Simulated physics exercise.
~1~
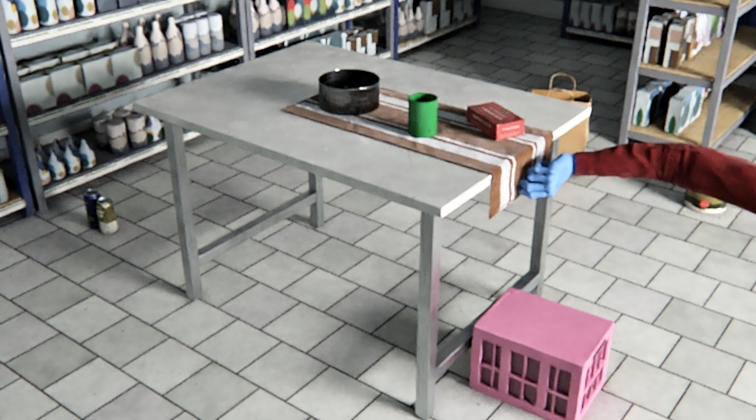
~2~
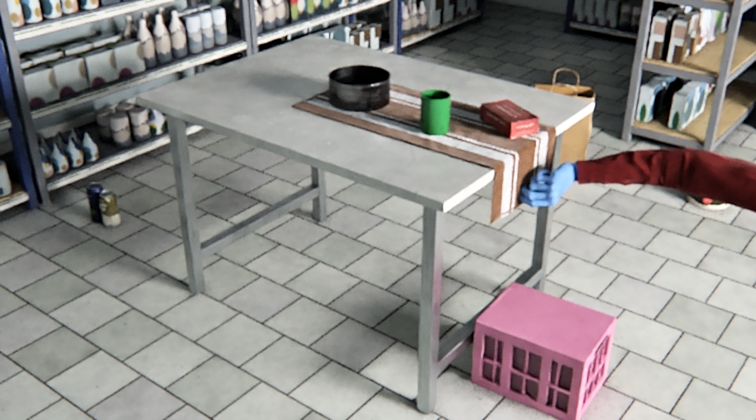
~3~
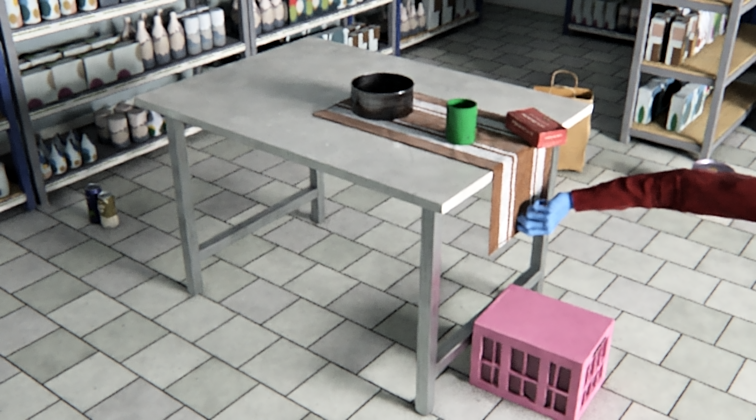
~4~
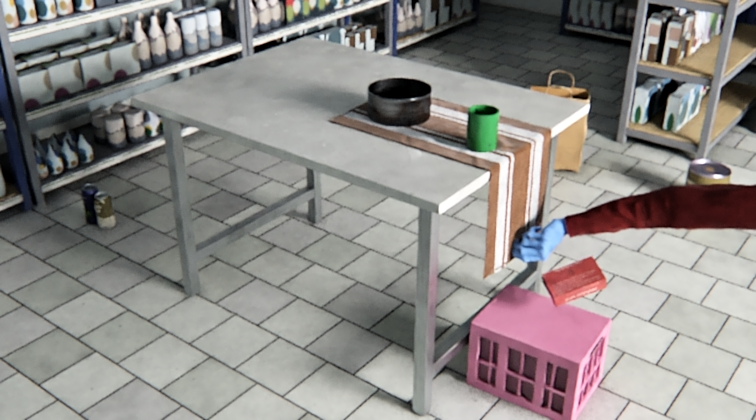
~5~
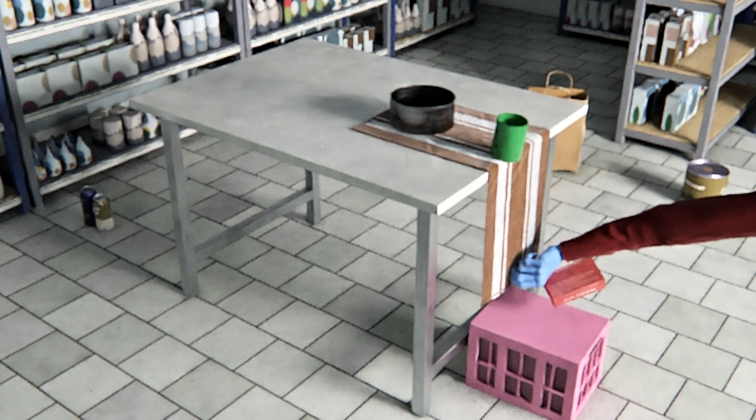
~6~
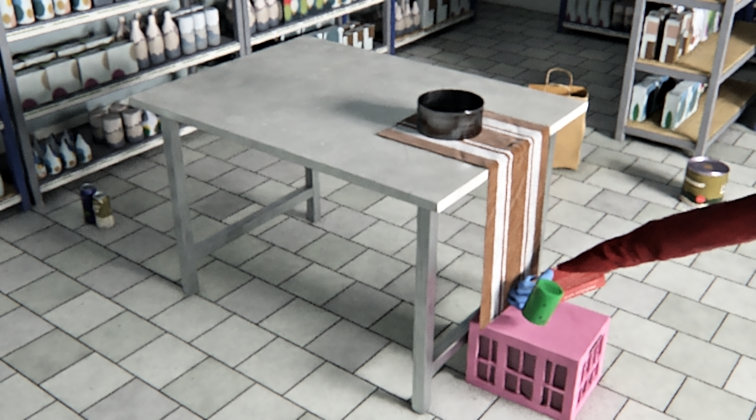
A brown striped tablecloth, carrying a black pot, a green mug and a red packet, slides across a grey table as a blue-gloved hand tugs its hanging end downward. All three objects ride along toward the near right edge. The red packet reaches the edge first and drops off beside the hand, above a pink crate. The hand keeps pulling, and the mug travels upright to the brink while the pot follows behind. Finally the mug tips over the edge and ends upside down by the crate, with the cloth's hem down at the crate and the pot still on the table.
